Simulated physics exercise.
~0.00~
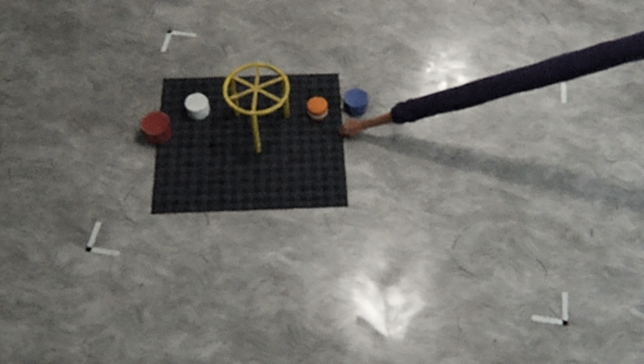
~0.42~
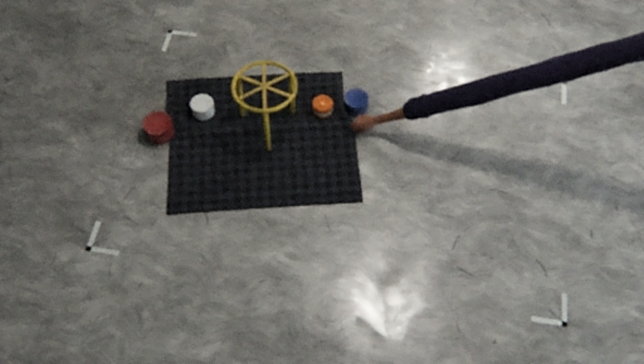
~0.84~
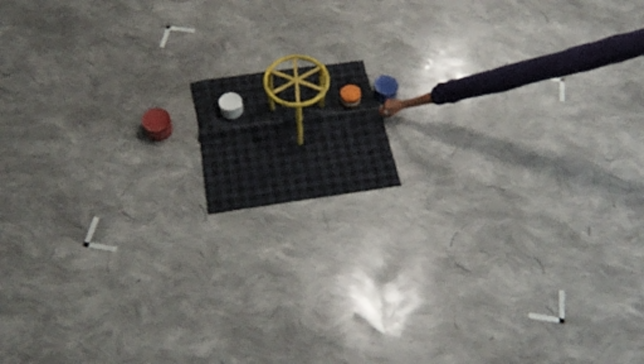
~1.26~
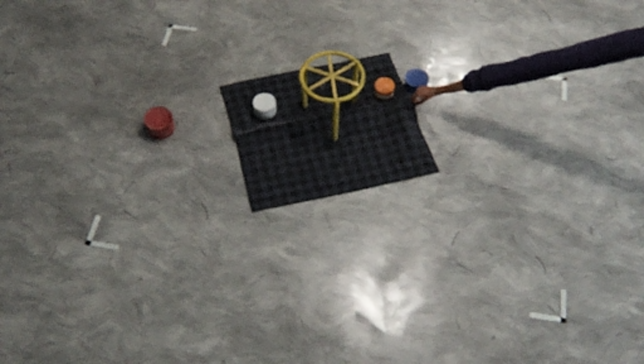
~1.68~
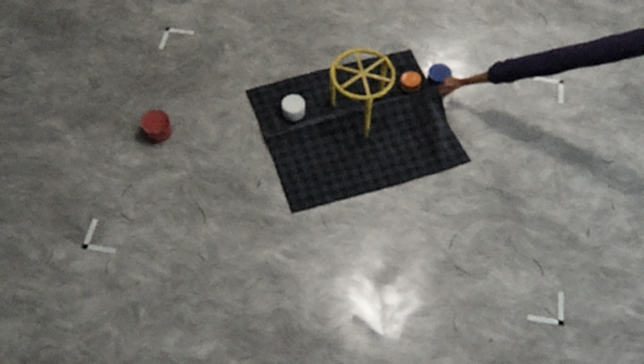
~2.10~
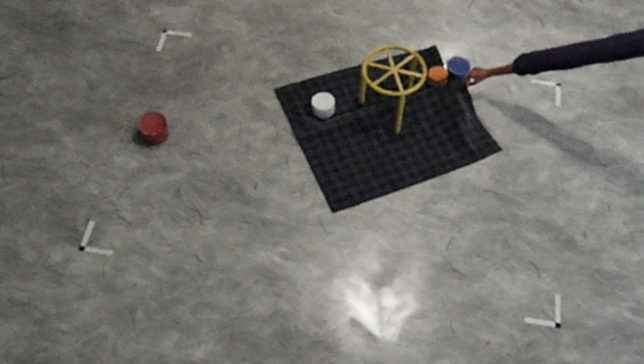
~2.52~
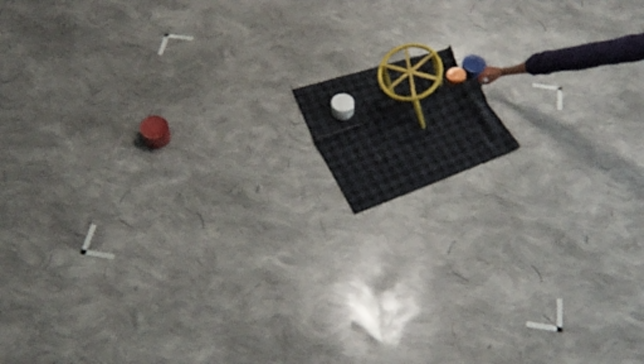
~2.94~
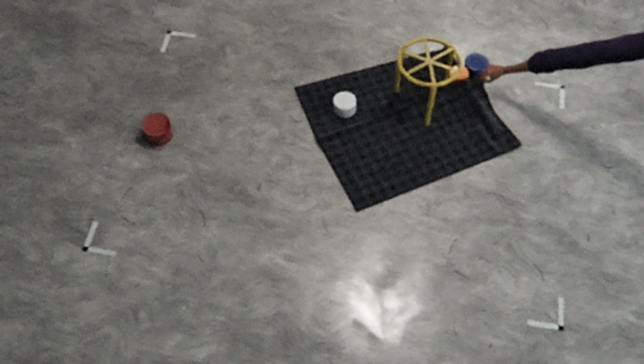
A dark-sleeved arm dragged a black mat to the right across the gray floor, carrying a yellow stool, white tub and orange pot, while the blue bucket shifted too. The red bin stayed behind, and the stool ended close against the orange pot.
